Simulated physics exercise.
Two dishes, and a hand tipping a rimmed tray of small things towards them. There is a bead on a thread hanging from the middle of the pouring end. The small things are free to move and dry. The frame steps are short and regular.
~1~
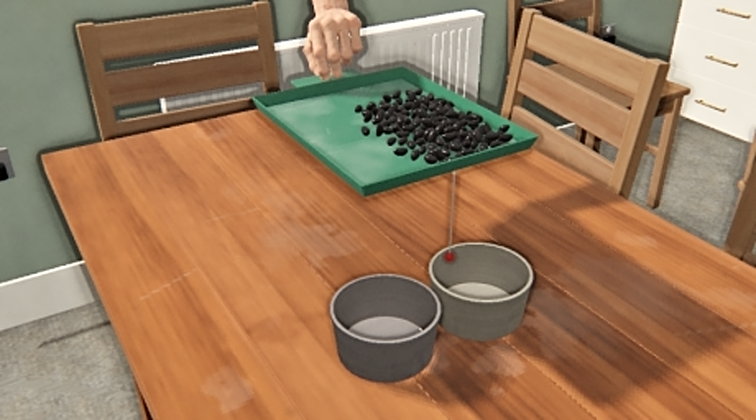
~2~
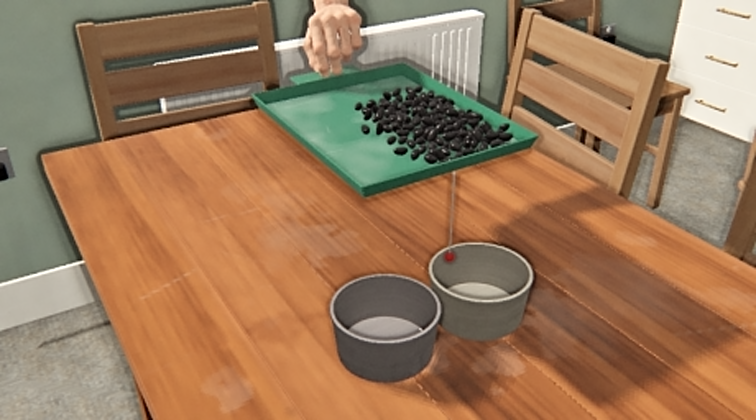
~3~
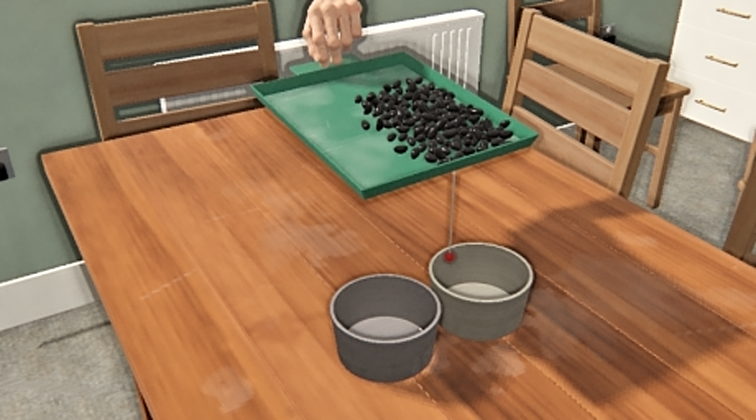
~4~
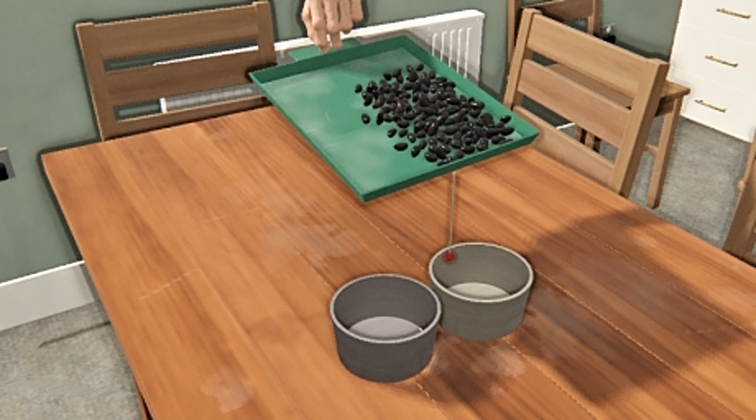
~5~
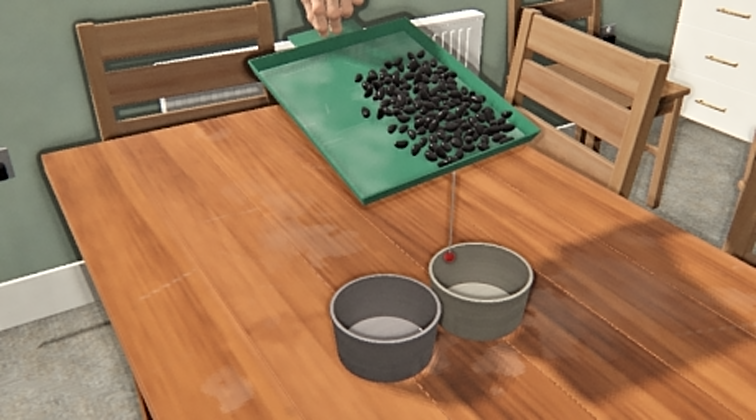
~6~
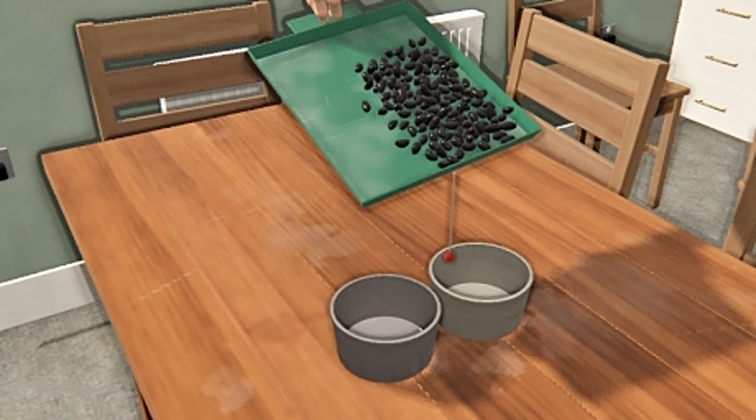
We see a hand holding a green rimmed tray of black beans above a wooden table with two round dishes. The hand lifts the tray's far end, gradually tilting it more steeply, while a red bead hangs on a thread.
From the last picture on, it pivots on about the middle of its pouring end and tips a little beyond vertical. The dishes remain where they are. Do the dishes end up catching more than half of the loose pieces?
Yes.
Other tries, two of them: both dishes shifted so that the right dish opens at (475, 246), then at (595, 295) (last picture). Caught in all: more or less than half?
Placing 1: A minority of it. Placing 2: A minority of it.
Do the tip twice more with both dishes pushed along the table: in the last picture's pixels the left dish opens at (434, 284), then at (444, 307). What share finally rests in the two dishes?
First position: Some 50 %; second position: Some 60 %.
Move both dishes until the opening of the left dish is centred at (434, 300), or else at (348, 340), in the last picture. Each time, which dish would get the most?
Place 1: The one on the left side; place 2: The one on the right side.
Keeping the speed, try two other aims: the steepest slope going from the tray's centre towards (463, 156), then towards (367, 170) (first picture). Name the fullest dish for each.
I'd say the one to the right first, then the one to the left.
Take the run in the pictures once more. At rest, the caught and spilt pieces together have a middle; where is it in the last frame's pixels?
The centre settles at about (397, 340).
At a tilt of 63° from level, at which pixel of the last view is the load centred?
(428, 156).
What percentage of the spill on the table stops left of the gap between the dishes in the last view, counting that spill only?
Roughly 20 %.
Soon after the last picture, tray tipped steeply; most on the tray; a small part in the air.
A little later, tray tipped past a quarter turn; a small part on the tray; about half in the left dish; a small part in the right dish; a small part outside both; about a quarter in the air.
Later still, tray tipped past a quarter turn; about two thirds in the left dish; a small part in the right dish; about a quarter outside both.
At rest, tray tipped past a quarter turn; about two thirds in the left dish; a small part in the right dish; about a quarter outside both.
